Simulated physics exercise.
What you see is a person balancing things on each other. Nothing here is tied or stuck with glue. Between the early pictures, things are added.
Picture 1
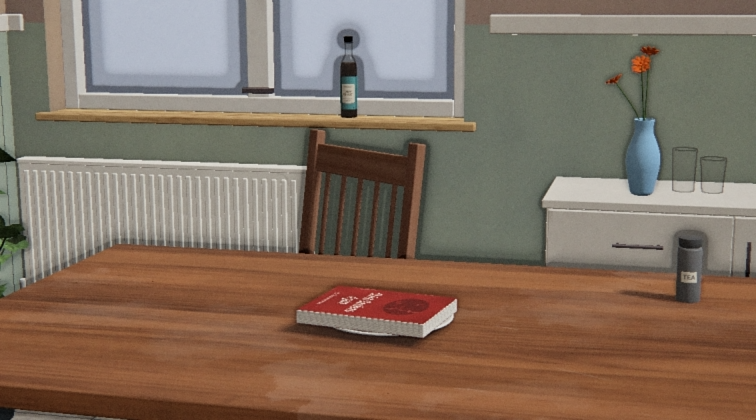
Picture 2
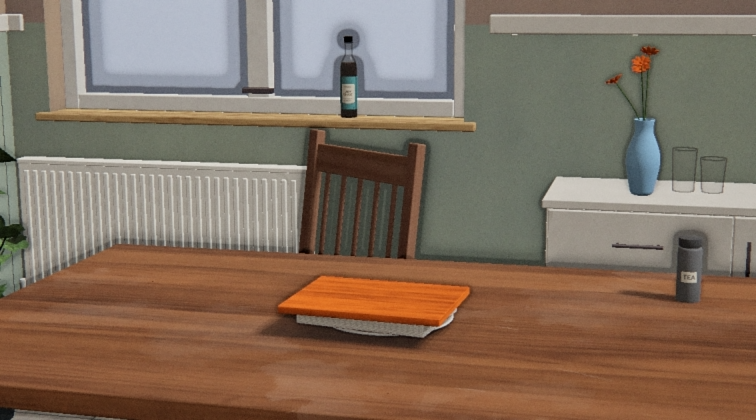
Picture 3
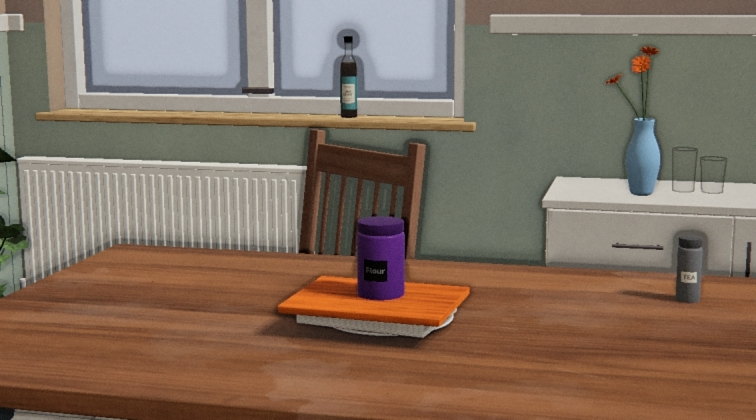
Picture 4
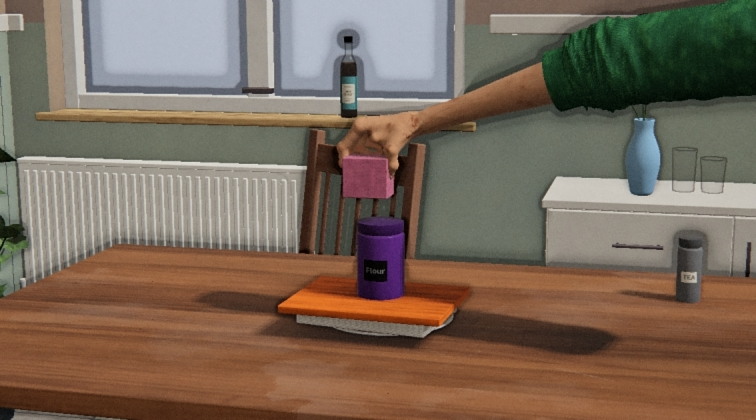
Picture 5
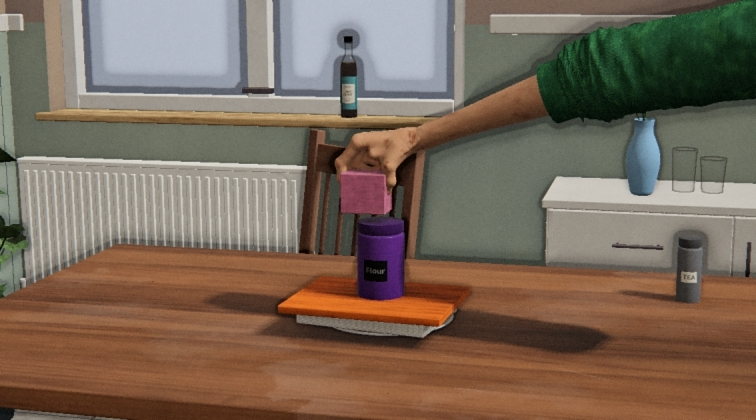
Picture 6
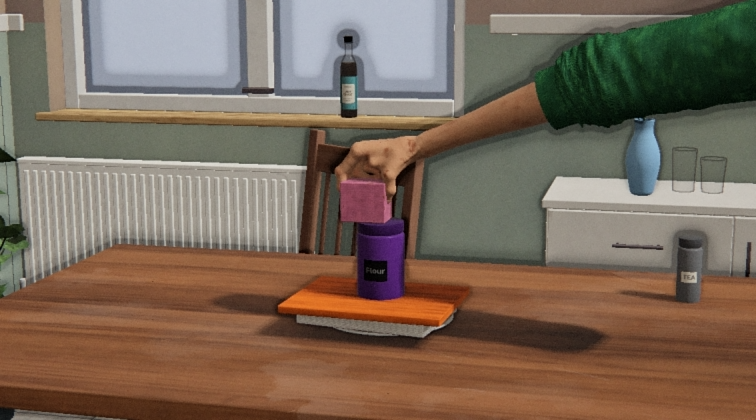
A hand in a green sleeve lowered a pink block onto the purple jar, after an orange board and then the jar had appeared on top of the red book on the table.
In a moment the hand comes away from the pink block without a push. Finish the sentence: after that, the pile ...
The pile stays as it was.
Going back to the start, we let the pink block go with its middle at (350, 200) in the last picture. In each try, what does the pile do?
Result: Pile toppled.
Then, 0.20 s past the last view, nothing moves.
Then, 0.50 s past the last view, pink block resting near (366, 201).
Finally, all 6 still in place. Final places as the last picture's camera would see them, pink block near (366, 201). The pile stays up.
